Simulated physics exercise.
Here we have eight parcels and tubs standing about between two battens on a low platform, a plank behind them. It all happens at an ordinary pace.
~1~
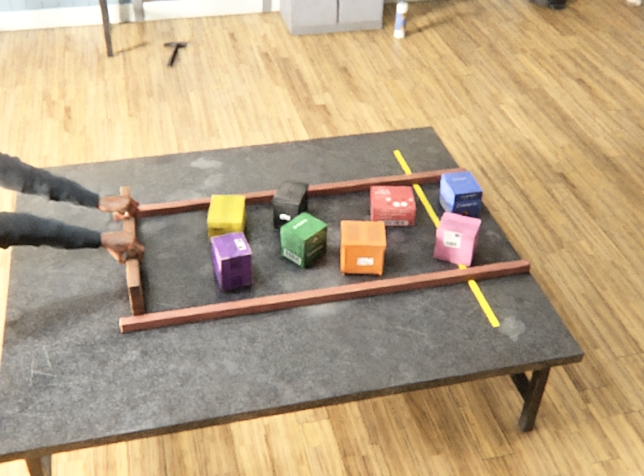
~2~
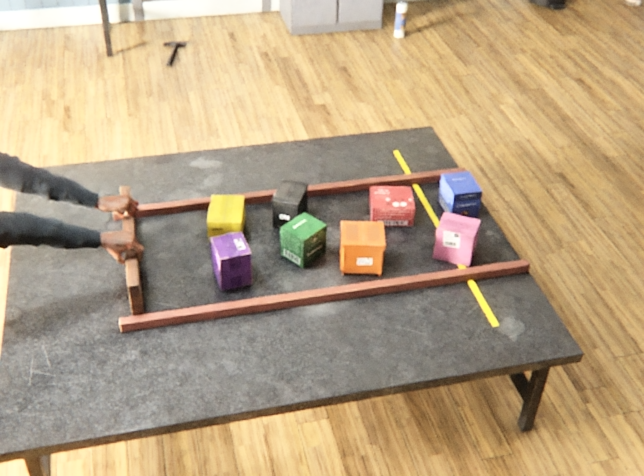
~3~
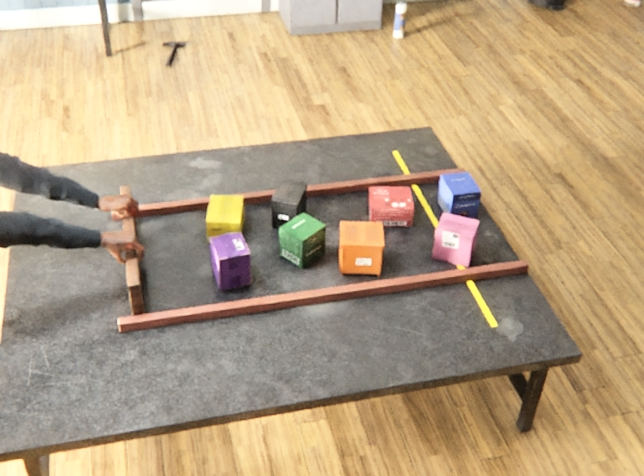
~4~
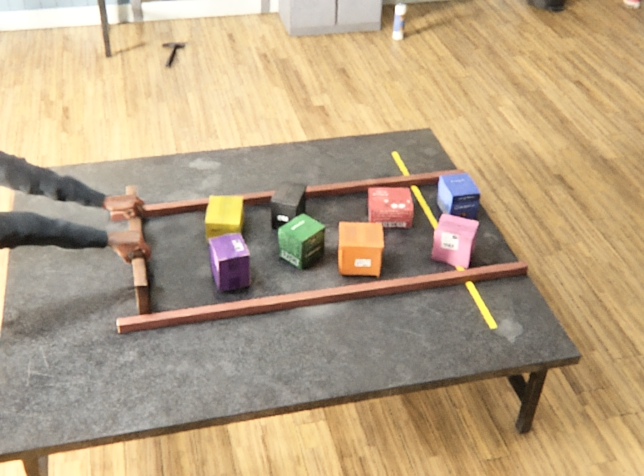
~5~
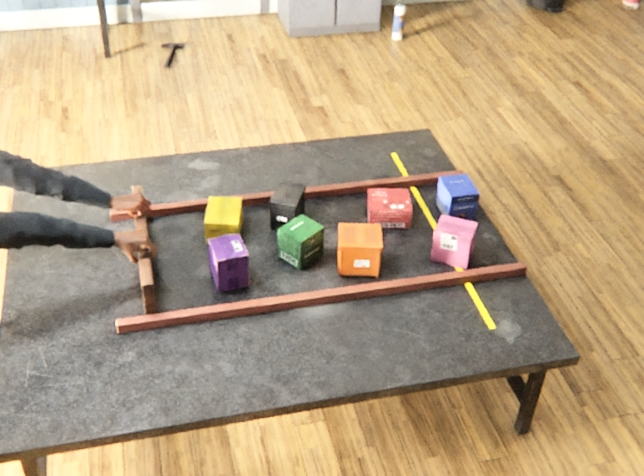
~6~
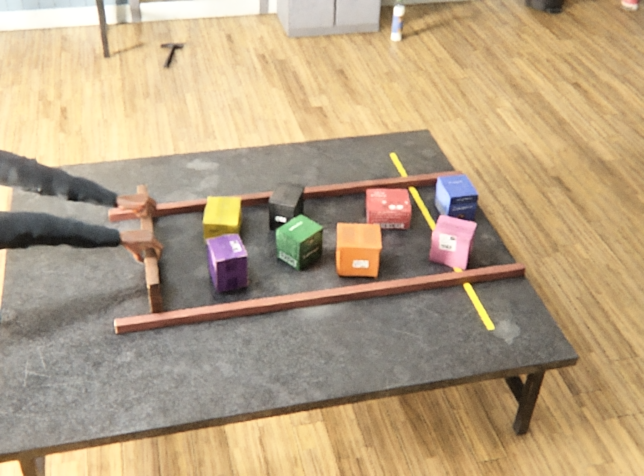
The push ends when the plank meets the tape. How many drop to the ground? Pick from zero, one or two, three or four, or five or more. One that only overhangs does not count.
The number that fall off is three or four.
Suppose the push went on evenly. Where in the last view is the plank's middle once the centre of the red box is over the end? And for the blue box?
For the red box at (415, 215), for the blue box at (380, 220).
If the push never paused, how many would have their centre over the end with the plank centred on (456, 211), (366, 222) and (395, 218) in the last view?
Place by place, 5, 0 and 1.
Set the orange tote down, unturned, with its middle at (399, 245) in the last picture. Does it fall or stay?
The orange tote holds on.
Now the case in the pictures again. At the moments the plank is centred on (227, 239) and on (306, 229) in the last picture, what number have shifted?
At the one place 2, at the other 5.
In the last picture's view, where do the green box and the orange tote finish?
About (467, 212), and the other about (500, 235).
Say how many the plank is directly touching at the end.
In contact: 2.
Early on, none off yet; blue box at rest near (456, 199); pink box at rest near (453, 242); red box at rest near (388, 208).
A while later, none off yet; blue box travelled about its own width near (487, 196); pink box travelled about its own width near (489, 236); red box travelled well along near (452, 201).
Finally, the number that fall off is three or four; lost, red box, pink box and blue box.
